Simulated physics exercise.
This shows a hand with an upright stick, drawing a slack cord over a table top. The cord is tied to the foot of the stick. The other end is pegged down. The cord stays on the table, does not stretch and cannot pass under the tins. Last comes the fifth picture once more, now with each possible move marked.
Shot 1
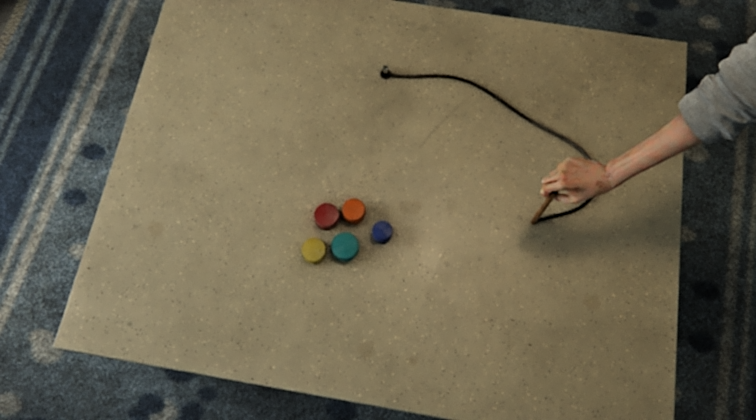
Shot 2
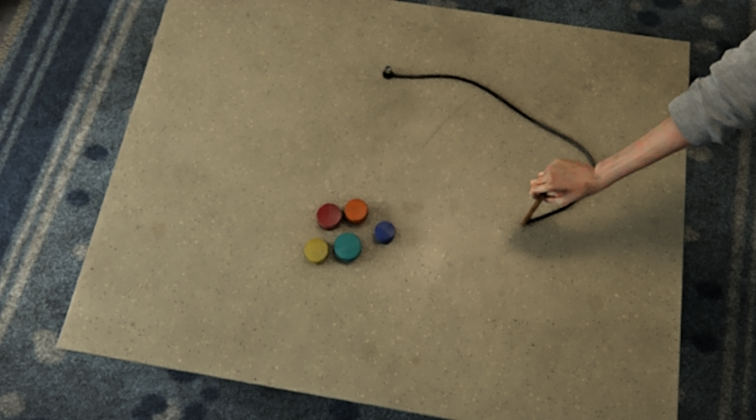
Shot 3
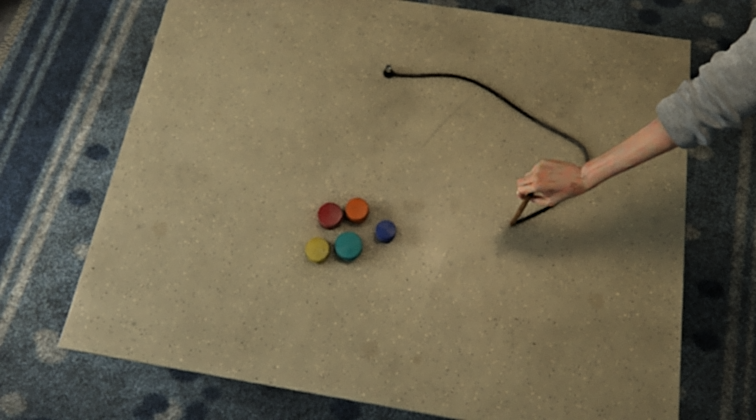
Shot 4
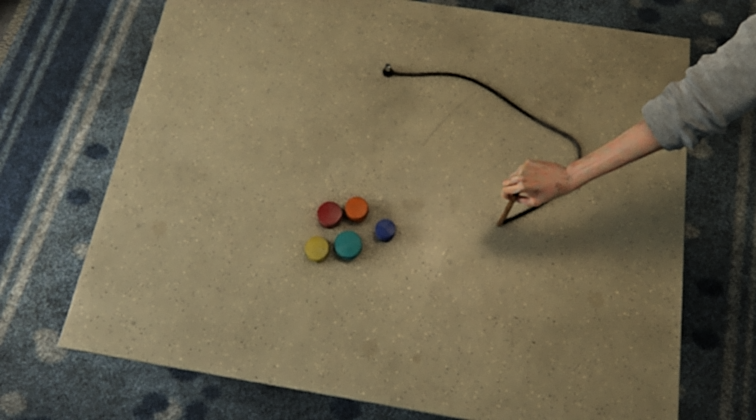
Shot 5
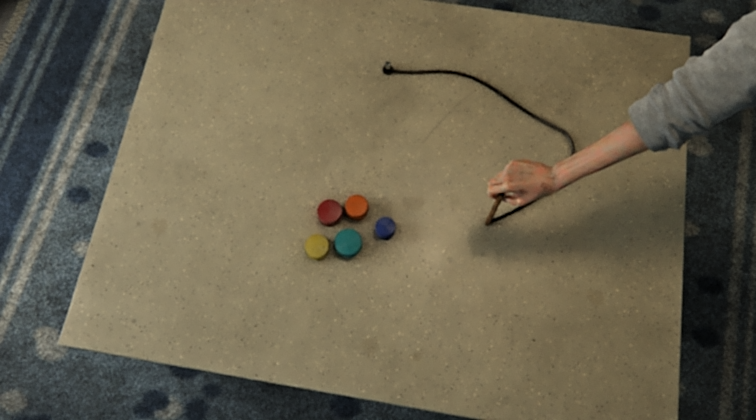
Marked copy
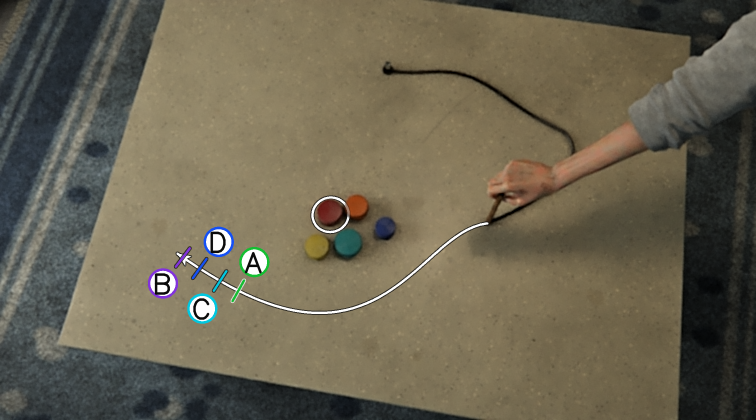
At first, a hand at the right holds a short upright stick with a black cord trailing from its foot to a peg near the top of the table. The hand then slides the stick a short way left, shifting the cord's near part, while the five coloured tins stay put.
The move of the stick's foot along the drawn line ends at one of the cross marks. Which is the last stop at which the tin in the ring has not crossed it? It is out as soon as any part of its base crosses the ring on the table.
It should halt at D.
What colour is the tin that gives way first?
The blue tin.
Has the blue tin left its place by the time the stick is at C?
Yes.
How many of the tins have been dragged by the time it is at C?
One.
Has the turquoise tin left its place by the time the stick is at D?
By then, yes.
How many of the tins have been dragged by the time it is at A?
By then, none.
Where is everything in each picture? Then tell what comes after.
In the first frame, turquoise tin (345, 247); blue tin (382, 232); orange tin (354, 211).
In the second frame, orange tin (356, 212); red tin (330, 217).
In the third frame, yellow tin (318, 250); peg (389, 70).
In the fourth frame, turquoise tin (348, 245); blue tin (385, 230).
In the fifth frame, orange tin (357, 208); red tin (330, 213); yellow tin (317, 247).
On the marked copy, A at (238, 291); B at (183, 257); C at (220, 281); D at (200, 269); the ring at (331, 215); the route from (487, 223) via (338, 312) to (177, 254).
With D. Early on, foot of the stick (397, 286); red tin (330, 213).
Further on, foot of the stick (286, 309); red tin (330, 213).
At the end, foot of the stick (200, 269); turquoise tin (337, 235); blue tin (354, 219); orange tin (351, 199); red tin (329, 211); yellow tin (313, 244); the red tin is still in its ring.
As for the rest, A is safe but short; B drags the ringed tin to (325, 203); C is safe but short.
